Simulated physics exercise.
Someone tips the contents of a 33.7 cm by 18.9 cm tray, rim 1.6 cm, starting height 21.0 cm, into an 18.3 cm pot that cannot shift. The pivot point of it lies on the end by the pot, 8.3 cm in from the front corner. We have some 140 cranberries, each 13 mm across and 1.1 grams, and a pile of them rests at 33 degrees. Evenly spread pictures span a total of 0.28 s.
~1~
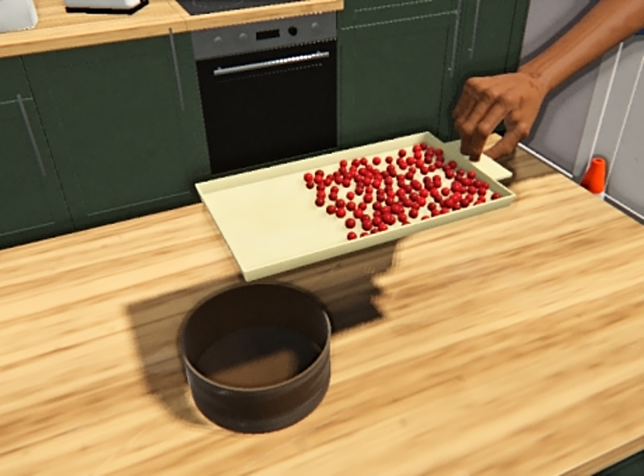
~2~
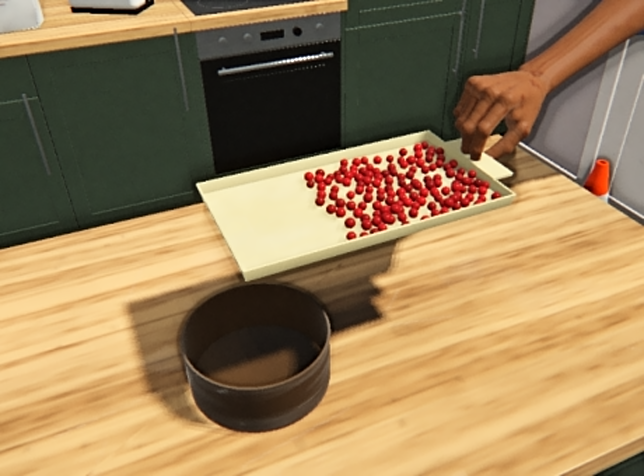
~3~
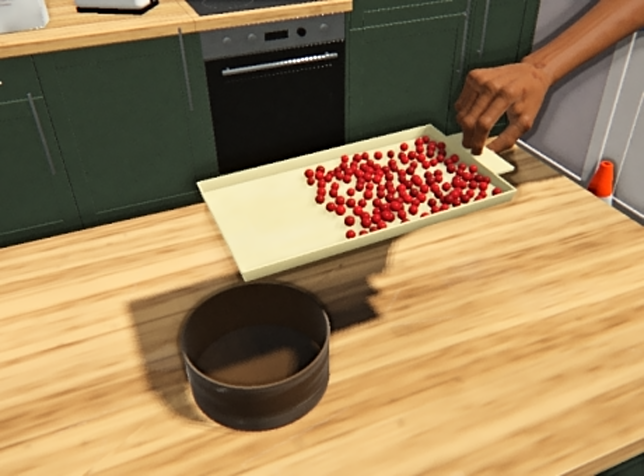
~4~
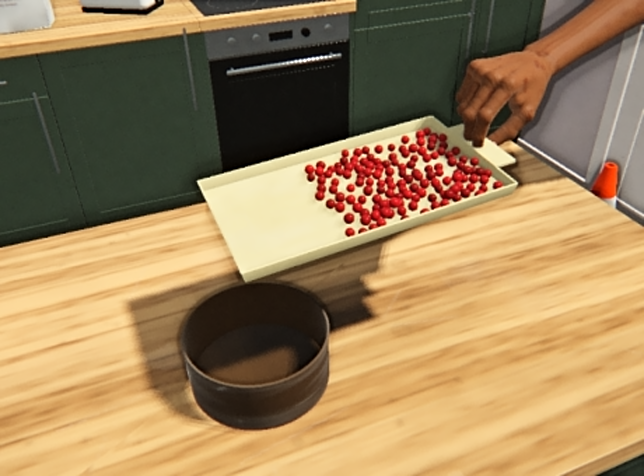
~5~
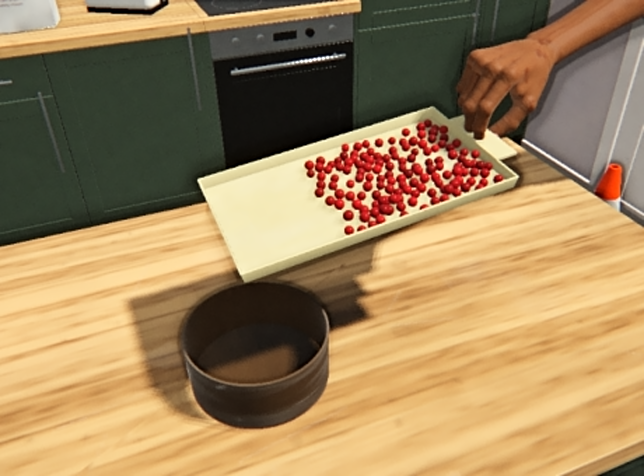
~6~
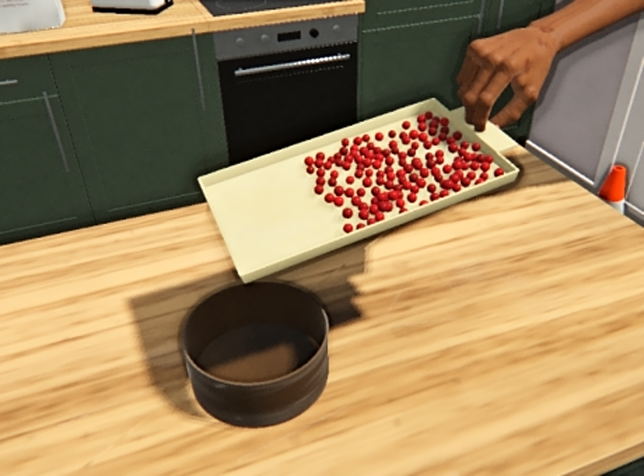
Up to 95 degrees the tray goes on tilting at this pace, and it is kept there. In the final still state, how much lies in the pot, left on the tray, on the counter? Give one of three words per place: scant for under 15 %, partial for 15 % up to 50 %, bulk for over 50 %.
One by one: Pot: I'd expect the greater amount, tray: I'd expect little or nothing, counter: I'd expect a modest amount.
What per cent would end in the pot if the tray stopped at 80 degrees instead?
That comes out at some 5 per cent.
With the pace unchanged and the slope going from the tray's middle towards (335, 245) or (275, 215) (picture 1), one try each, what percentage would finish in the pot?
That would be close to 60 per cent and then close to 25 per cent.
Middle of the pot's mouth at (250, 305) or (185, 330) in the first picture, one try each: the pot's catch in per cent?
First try around 10 %, second around 35 %.
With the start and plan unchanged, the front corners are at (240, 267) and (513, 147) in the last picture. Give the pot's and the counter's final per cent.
Per cent by place - pot 35, counter 65.
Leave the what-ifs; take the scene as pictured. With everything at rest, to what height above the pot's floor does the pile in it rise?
It gets to about 3.0 cm.
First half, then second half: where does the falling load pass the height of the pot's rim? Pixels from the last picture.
I'd mark about (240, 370) for the first half and about (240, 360) for the second.
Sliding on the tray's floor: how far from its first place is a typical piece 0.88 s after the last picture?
Displacement on the tray: About 14 cm.
Then, 0.88 s after the last picture, tilt 50 degrees; the tray holds 95 %, the pot 0 %.
Then, 1.47 s after the last picture, tilt 76 degrees; the tray holds 95 %, the pot 5 %.
Then, 2.12 s after the last picture, tilt 95 degrees; the tray holds 20 %, the pot 45 %.
In the end, pot 70 %, tray 0 %, counter 30 %.
